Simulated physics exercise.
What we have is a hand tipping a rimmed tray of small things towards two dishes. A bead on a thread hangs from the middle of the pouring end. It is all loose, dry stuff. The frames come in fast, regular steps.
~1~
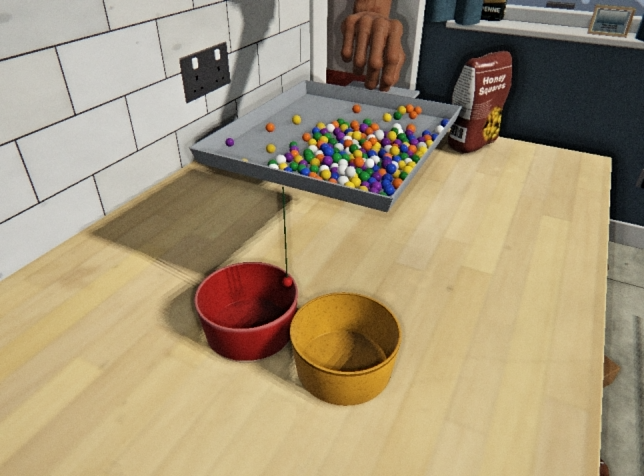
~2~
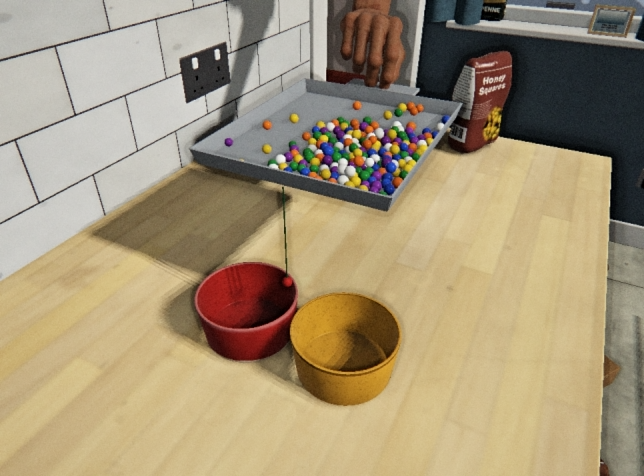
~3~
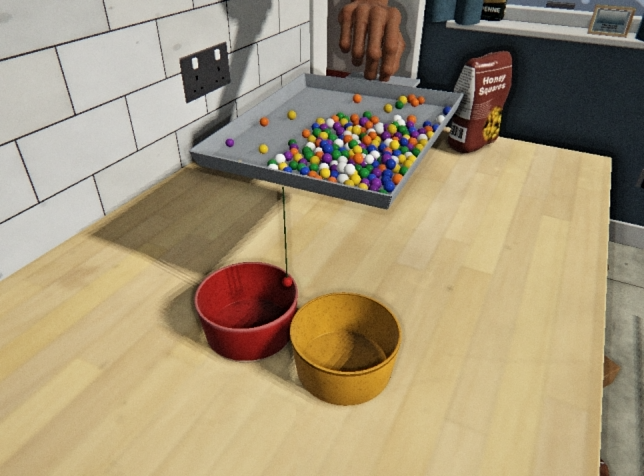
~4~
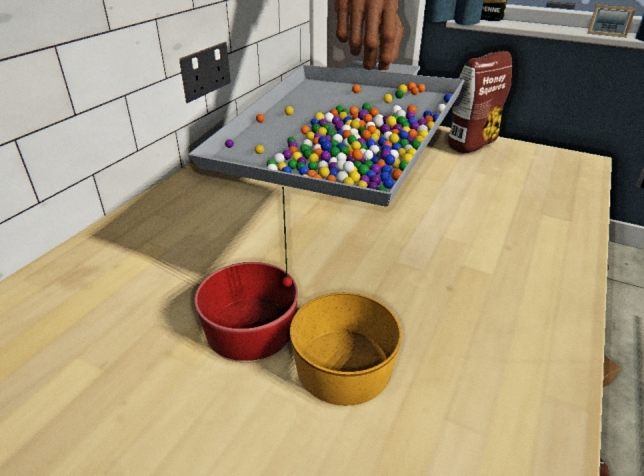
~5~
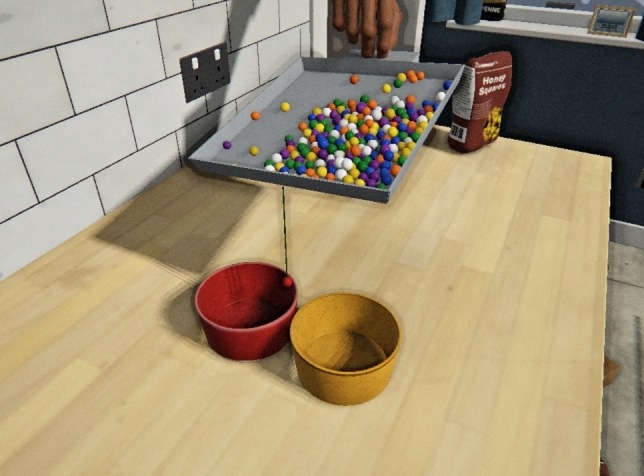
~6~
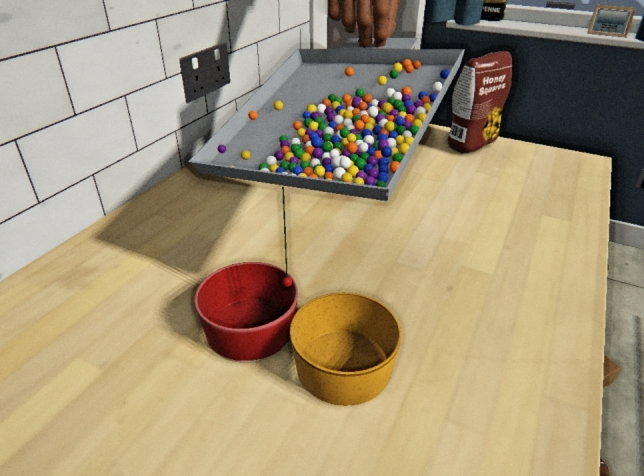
A grey tray of colourful little balls was slowly tilted by a hand at its far end, which rose as some balls shifted, above a red dish and a yellow one on a wooden counter.
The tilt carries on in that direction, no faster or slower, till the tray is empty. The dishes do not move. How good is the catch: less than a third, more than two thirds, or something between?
Together they catch between a third and two thirds.
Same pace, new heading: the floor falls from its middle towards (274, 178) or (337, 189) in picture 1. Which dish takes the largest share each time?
At the first place the left-hand dish, at the second the right dish.
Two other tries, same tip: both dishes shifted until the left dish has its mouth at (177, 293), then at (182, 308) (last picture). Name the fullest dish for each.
The first try: Left. The second: The left one.
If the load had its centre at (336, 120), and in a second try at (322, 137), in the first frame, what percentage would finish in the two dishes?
The first gives 40 %, the second 40 %.
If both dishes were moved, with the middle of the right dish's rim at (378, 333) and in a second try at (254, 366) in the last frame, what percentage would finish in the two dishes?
The first gives 20 %, the second 10 %.
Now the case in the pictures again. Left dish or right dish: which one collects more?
More ends in the left-hand dish.
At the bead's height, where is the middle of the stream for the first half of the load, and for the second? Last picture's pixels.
Around (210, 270) and then (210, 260).
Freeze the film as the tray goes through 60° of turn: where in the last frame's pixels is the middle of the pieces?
Close to (251, 163).
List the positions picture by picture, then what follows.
Corners of the pouring end at (196, 147) and (389, 194), level; middle of the load at (361, 153), round plastic beads; left dish at (219, 341); right dish at (321, 384); bead on its thread at (287, 282), in the first frame.
Corners of the pouring end at (196, 147) and (388, 194), level; middle of the load at (361, 152), in the second frame.
Corners of the pouring end at (196, 149) and (388, 192), tipped barely, lowest at the left corner; middle of the load at (361, 148), in the third frame.
Corners of the pouring end at (195, 153) and (387, 189), tipped a little, lowest at the left corner; middle of the load at (360, 143), a stray few on the move, in the fourth frame.
Corners of the pouring end at (195, 156) and (386, 187), tipped a little, lowest at the left corner; middle of the load at (358, 138), a small part on the move, in the fifth frame.
Corners of the pouring end at (195, 159) and (384, 185), tipped clearly, lowest at the left corner; middle of the load at (353, 134), about a third on the move; left dish at (219, 341); right dish at (321, 384), in the sixth frame.
Soon, tray tipped steeply; most on the tray; a stray few in the left dish; a stray few outside both; a small part in the air.
A while on, tray tipped right over; a stray few on the tray; about half in the left dish; about half outside both; a small part in the air.
Towards the end, tray tipped past a quarter turn; about half in the left dish; about half outside both.
Finally, tray tipped past a quarter turn; none in the right dish; about half in the left dish; about half outside both.
